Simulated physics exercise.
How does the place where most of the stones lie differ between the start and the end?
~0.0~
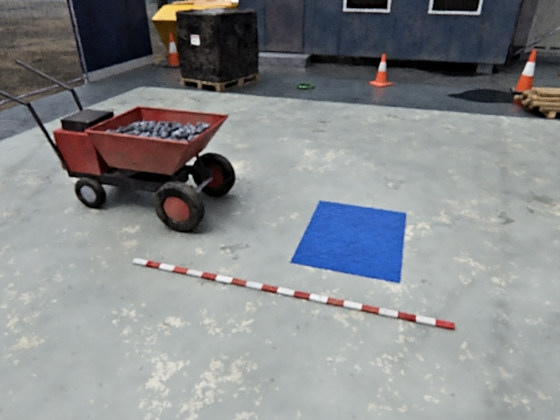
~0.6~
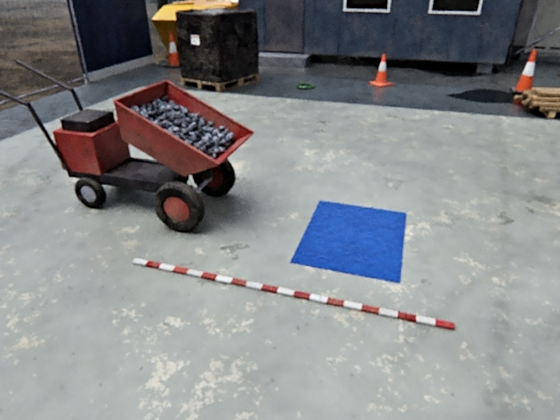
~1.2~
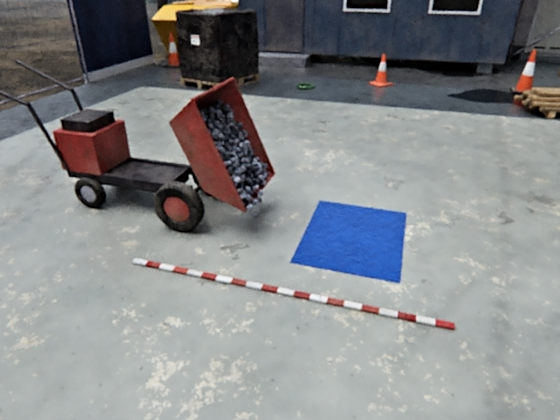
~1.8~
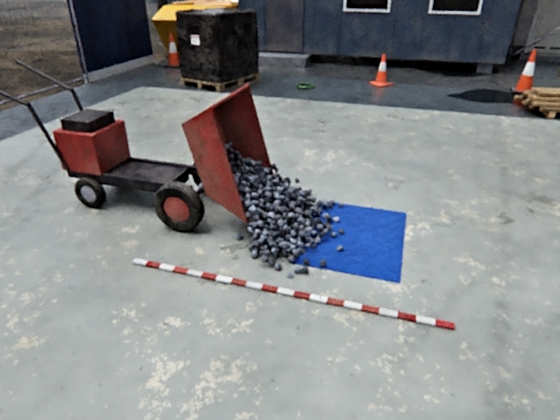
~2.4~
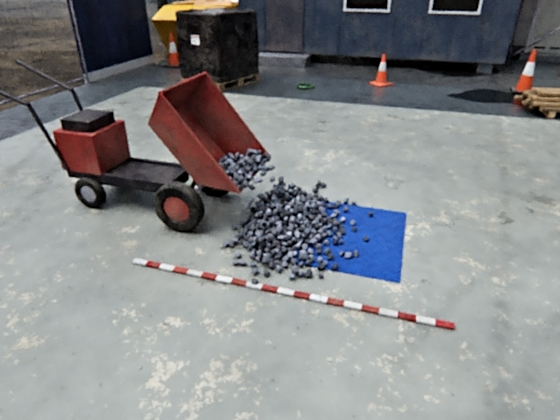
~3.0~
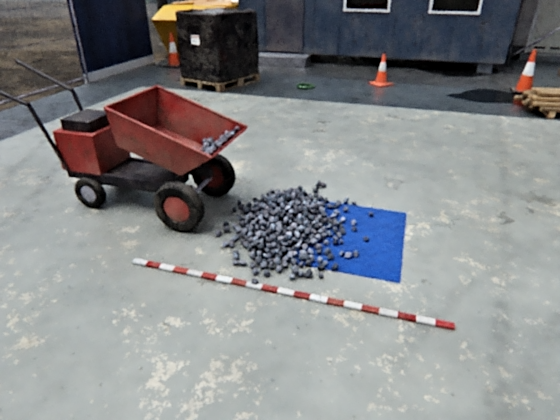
At the start the stones were all in the barrow's red tray. By the end most of them lay in a heap on the ground to the right of the barrow, partly over the left side of the blue sheet.
